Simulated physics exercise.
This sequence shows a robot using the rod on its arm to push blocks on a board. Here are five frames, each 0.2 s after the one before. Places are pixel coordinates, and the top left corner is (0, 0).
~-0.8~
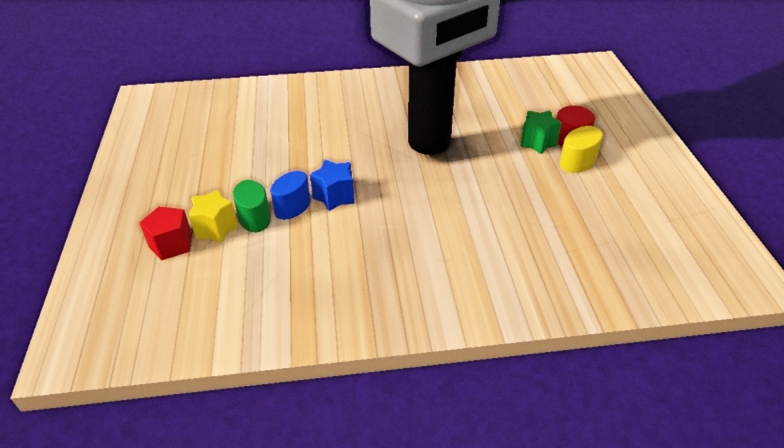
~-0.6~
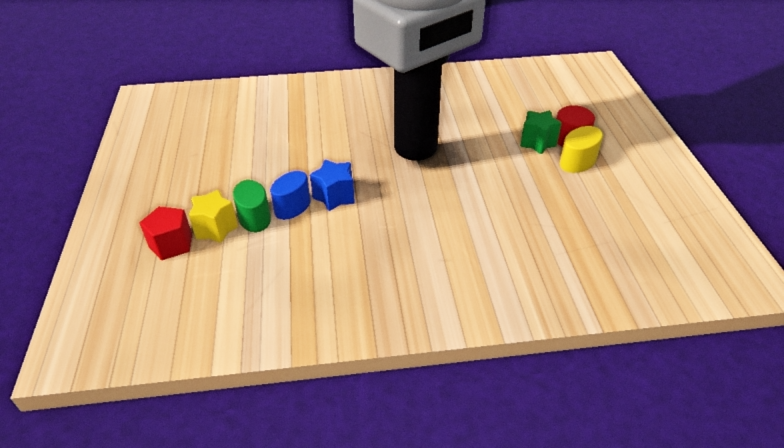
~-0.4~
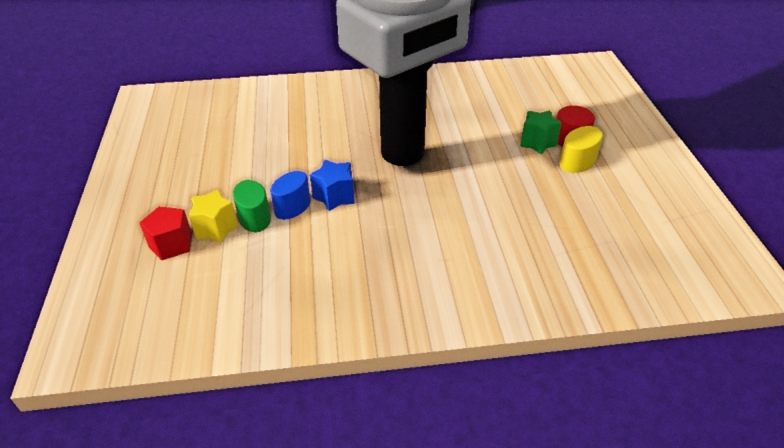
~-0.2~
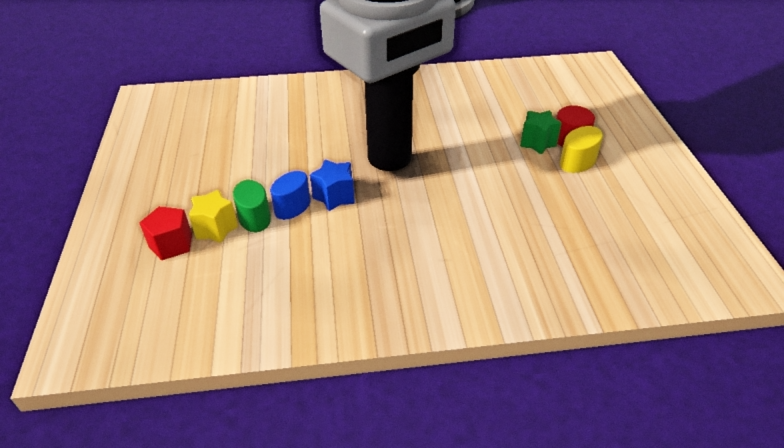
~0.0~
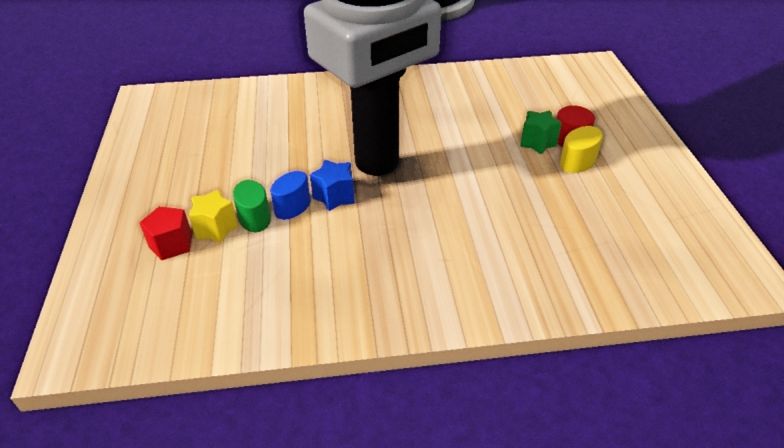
On a wooden board, a robot's black rod slides left and slightly nearer beside still blocks.
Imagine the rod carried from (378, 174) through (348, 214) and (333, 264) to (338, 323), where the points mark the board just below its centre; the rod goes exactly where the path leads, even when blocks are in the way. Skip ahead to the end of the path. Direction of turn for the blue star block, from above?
Its rotation is clockwise.
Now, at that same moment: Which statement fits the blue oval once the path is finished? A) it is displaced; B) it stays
Answer: A.
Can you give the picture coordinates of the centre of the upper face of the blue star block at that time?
I predict (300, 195).
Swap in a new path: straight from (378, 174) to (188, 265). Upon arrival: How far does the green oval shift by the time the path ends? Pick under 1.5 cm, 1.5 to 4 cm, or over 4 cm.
Long: Over 4 cm.
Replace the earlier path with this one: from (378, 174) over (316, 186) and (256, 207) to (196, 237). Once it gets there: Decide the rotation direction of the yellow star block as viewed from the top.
It turns clockwise.
On the path given first. One third of the way, rod (347, 204); yellow star block (205, 205); green oval (238, 193), turned 20° anticlockwise; blue oval (273, 180); blue star block (303, 188), turned 75° clockwise.
Two thirds of the way, rod (332, 253); yellow star block (205, 205); green oval (238, 193), turned 20° anticlockwise; blue oval (273, 180); blue star block (300, 195), turned 100° clockwise.
At the end, rod (337, 312); yellow star block (205, 205); green oval (238, 193), turned 20° anticlockwise; blue oval (273, 180); blue star block (300, 195), turned 100° clockwise.
